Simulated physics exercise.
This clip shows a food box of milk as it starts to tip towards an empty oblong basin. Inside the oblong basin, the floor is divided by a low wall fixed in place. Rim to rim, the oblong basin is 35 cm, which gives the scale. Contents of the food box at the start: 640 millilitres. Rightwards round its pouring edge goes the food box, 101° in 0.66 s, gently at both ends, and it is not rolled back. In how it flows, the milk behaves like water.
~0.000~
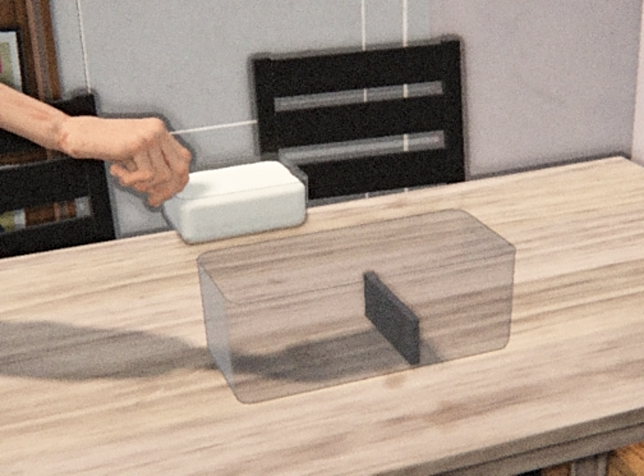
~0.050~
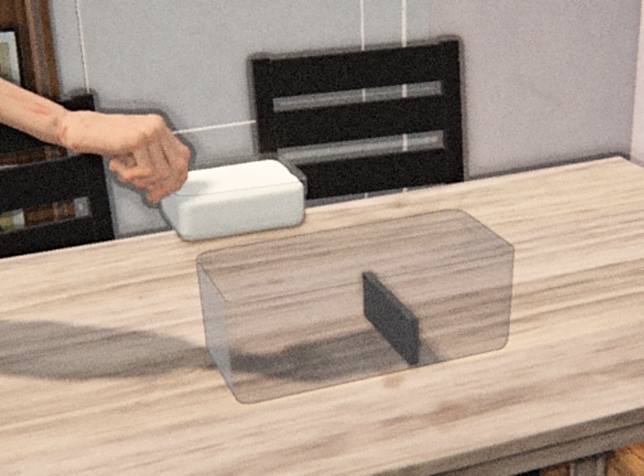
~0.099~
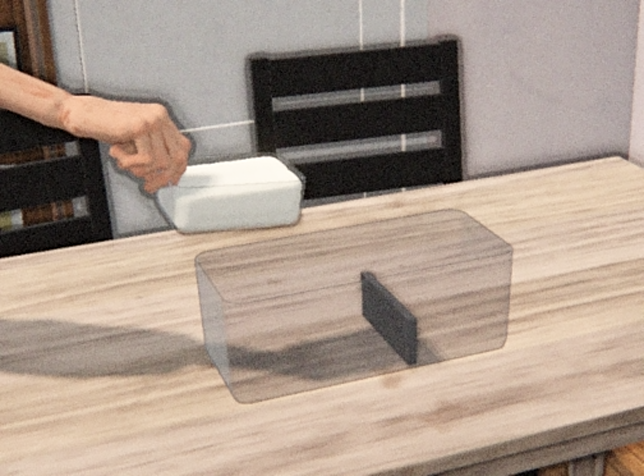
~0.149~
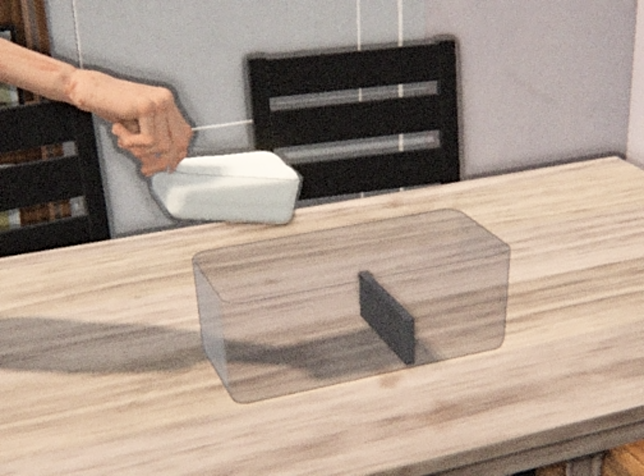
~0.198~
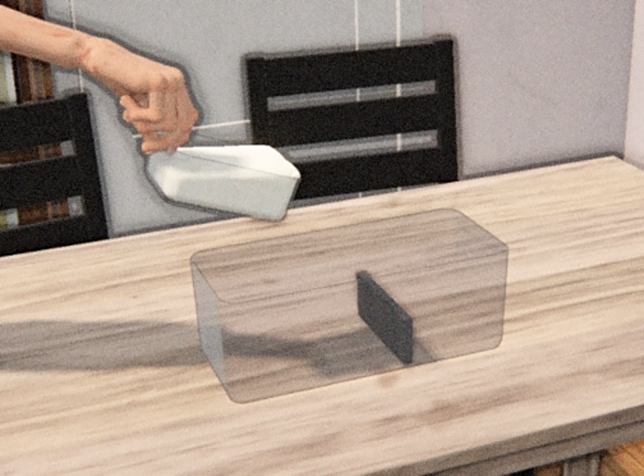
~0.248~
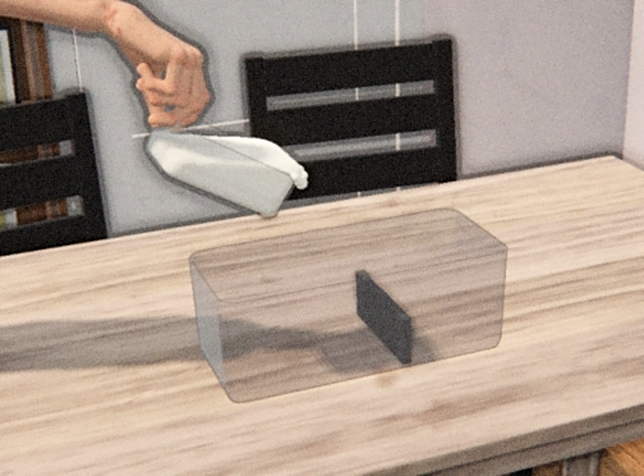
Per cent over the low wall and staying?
58 per cent.
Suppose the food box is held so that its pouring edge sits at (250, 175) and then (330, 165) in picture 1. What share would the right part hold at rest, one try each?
In order, 5 and 75 per cent.
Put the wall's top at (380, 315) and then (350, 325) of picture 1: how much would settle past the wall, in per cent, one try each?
65 in a hundred, followed by 75 in a hundred.
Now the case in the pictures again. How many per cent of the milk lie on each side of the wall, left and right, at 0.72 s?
I'd say some 24 in a hundred on the left and 68 on the right.
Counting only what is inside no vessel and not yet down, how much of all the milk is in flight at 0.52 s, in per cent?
Around 62 in a hundred.
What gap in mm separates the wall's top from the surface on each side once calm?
Some 54 mm on the left and 40 mm on the right.
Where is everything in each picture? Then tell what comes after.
It leans 0°; its right rim is at (294, 168); the milk meets the walls at (168, 191) and (291, 172); the oblong basin's rim runs from (211, 281) to (489, 230); the wall's top is at (390, 296), in the first frame.
It leans 1°; its right rim is at (293, 168); the milk meets the walls at (167, 189) and (290, 171), in the second frame.
It leans 6°; its right rim is at (292, 168); the milk meets the walls at (165, 185) and (288, 167), in the third frame.
It leans 12°; its right rim is at (289, 168); the milk meets the walls at (161, 176) and (286, 163); 1 per cent is over the edge, in the fourth frame.
It leans 21°; its right rim is at (287, 168); the milk meets the walls at (159, 161) and (283, 162); 4 per cent is over the edge, in the fifth frame.
It leans 31°; its right rim is at (285, 167); the milk meets the walls at (155, 146) and (270, 152); 9 per cent is over the edge, in the sixth frame.
Then, 0.52 s in, the tilt is 90° and 15 per cent is still to pour, 22 is left of the wall and 1 right of it.
Then, 0.72 s in, the tilt is 101° and 1 per cent is still to pour, 24 is left of the wall and 67 right of it.
Then, 0.93 s in, the tilt is 101° and 0 per cent is still to pour, 35 is left of the wall and 58 right of it.
Then, 1.16 s in, the tilt is 101° and 0 per cent is still to pour, 36 is left of the wall and 58 right of it.
Finally, 36 per cent lies left of the wall, 58 right of it and 5 outside.
